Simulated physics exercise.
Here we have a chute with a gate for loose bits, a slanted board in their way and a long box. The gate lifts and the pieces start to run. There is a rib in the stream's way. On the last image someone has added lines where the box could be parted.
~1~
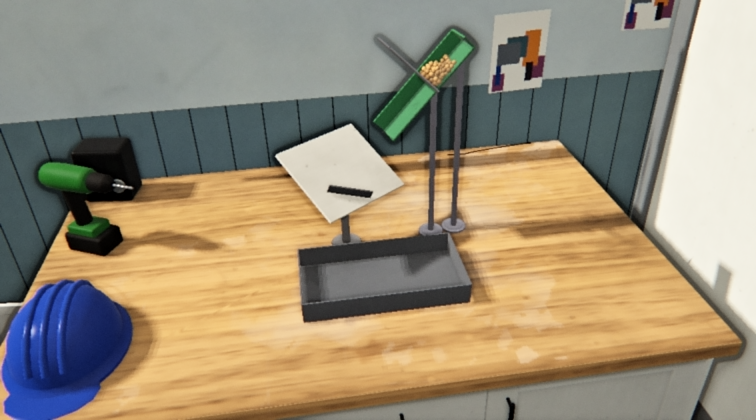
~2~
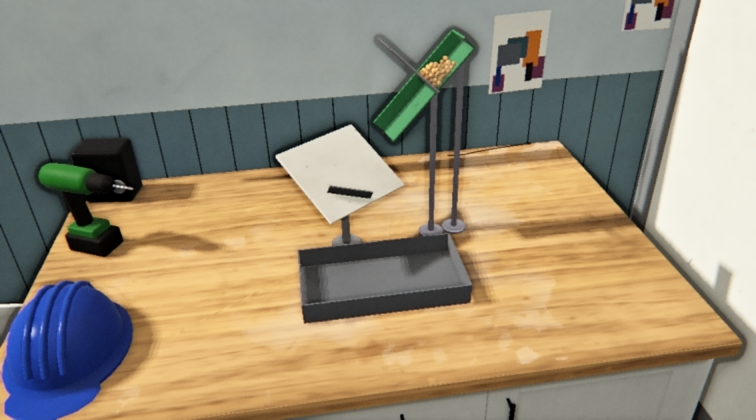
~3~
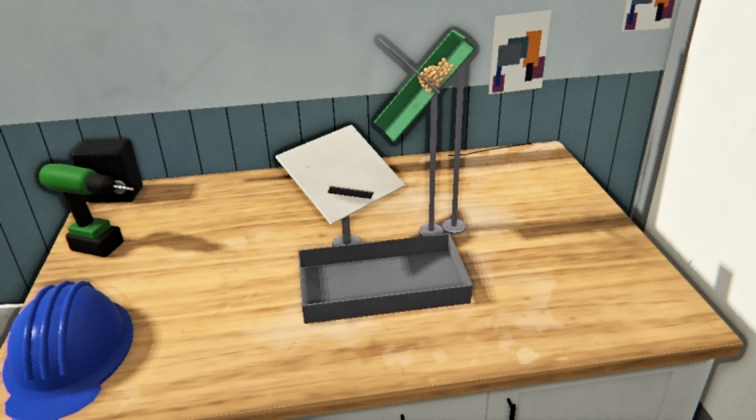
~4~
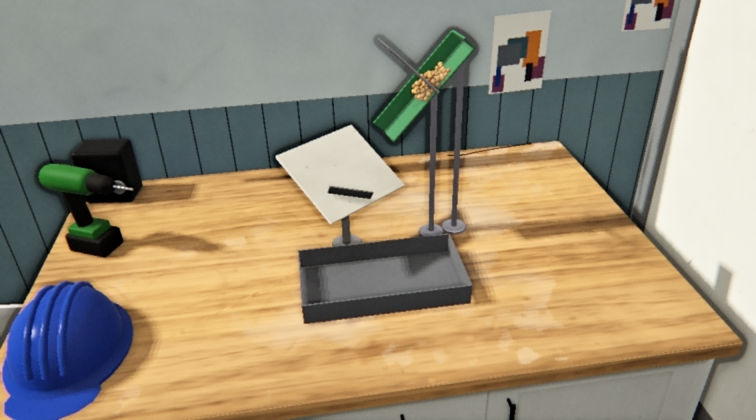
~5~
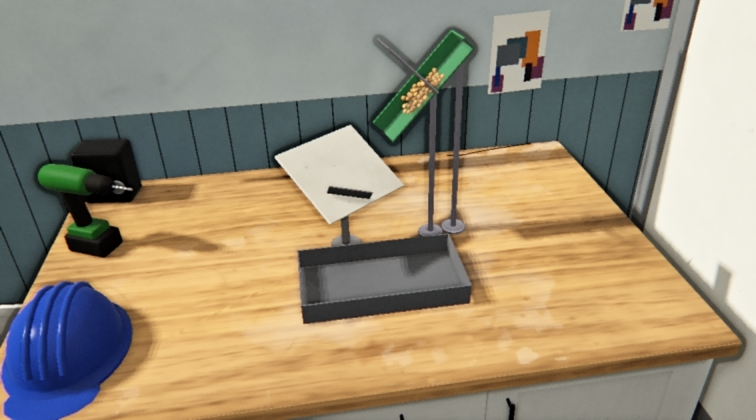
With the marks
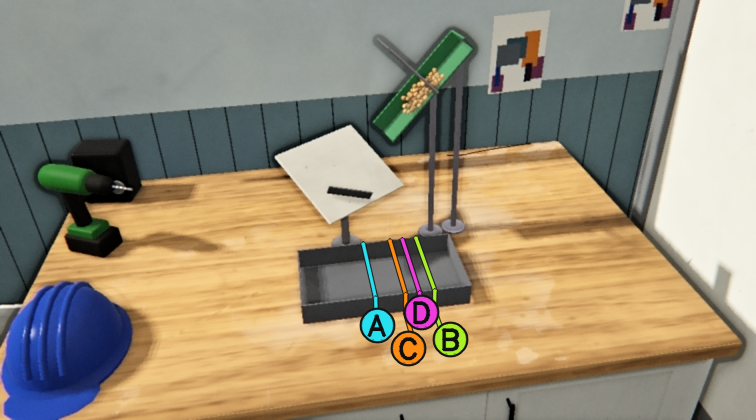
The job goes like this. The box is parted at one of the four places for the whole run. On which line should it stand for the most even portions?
The best line is D.
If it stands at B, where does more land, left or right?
Left.
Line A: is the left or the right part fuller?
More lands on the right.
On the marked copy, line A crosses the front rim at (375, 297); line B crosses the front rim at (434, 290); line C crosses the front rim at (405, 293); line D crosses the front rim at (419, 291).
With A, of what is caught, roughly a quarter on the left of the divider, the larger part on the right.
With B, of what is caught, the larger part on the left of the divider, roughly a quarter on the right.
With C, of what is caught, roughly a quarter on the left of the divider, the larger part on the right.
With D, of what is caught, roughly half on the left of the divider, roughly half on the right.
